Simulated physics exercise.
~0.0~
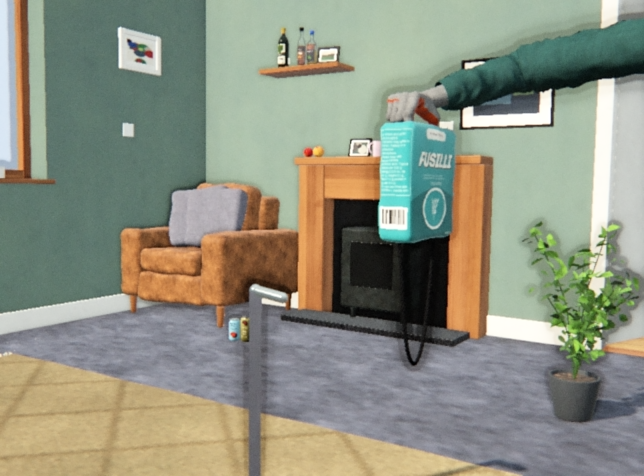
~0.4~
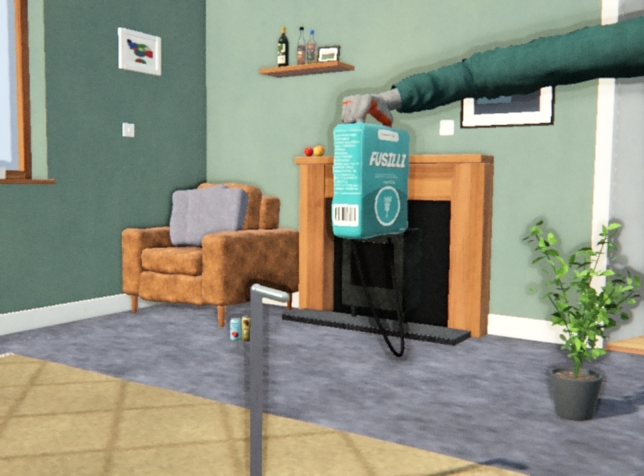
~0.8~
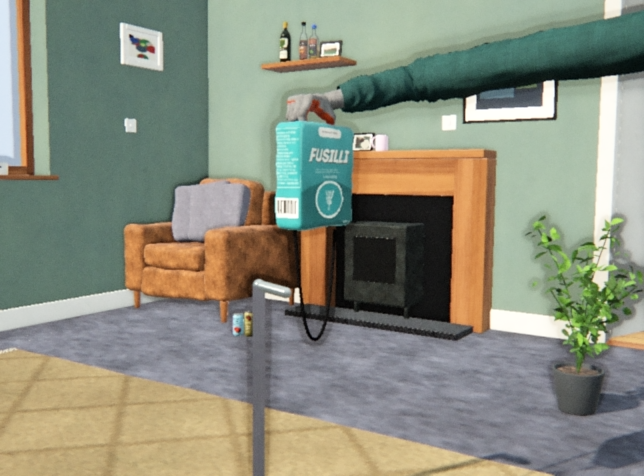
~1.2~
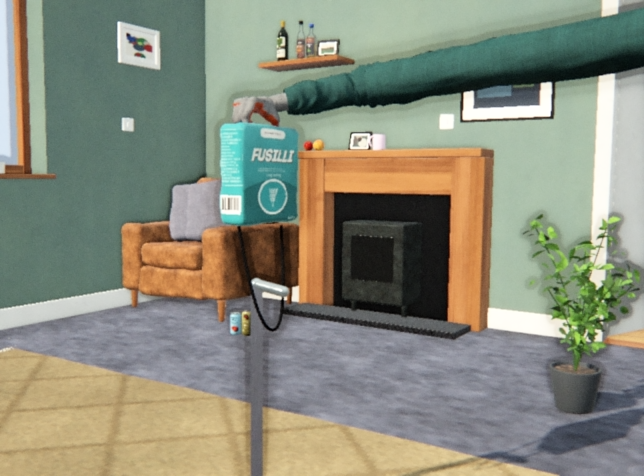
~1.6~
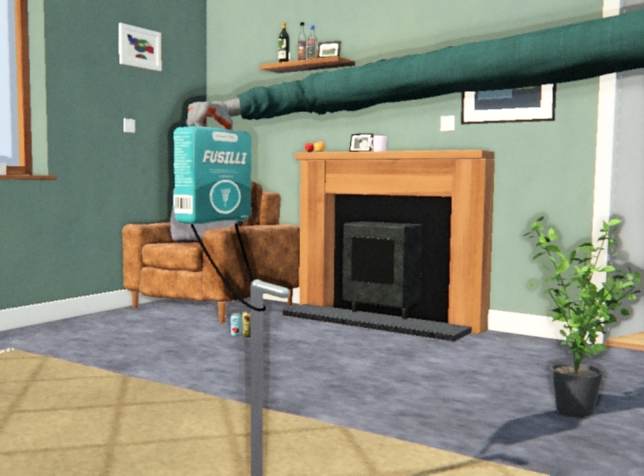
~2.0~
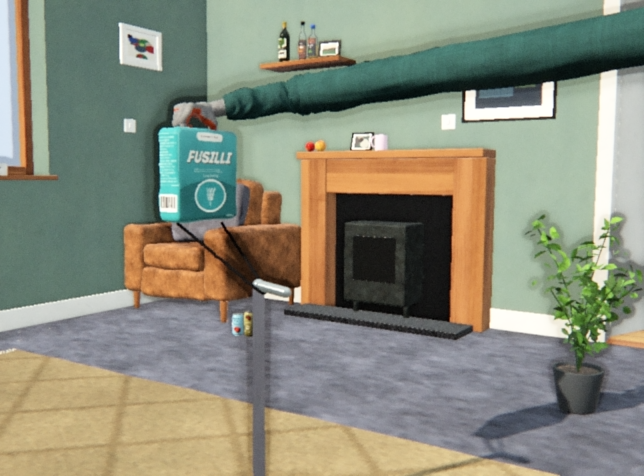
To begin with, a gloved hand on a long green sleeve holds a turquoise bag labelled as fusilli in front of a fireplace, with a dark loop hanging beneath it. The arm carries the bag left, upright and roughly level, toward a grey post with a sideways hook. The bag passes above the post, and its dangling loop reaches the hook. As the hand continues left toward the armchair, the loop catches and stretches out at a slant behind the bag. Finally, the hand stops with the bag past the post, held back by the tight loop.
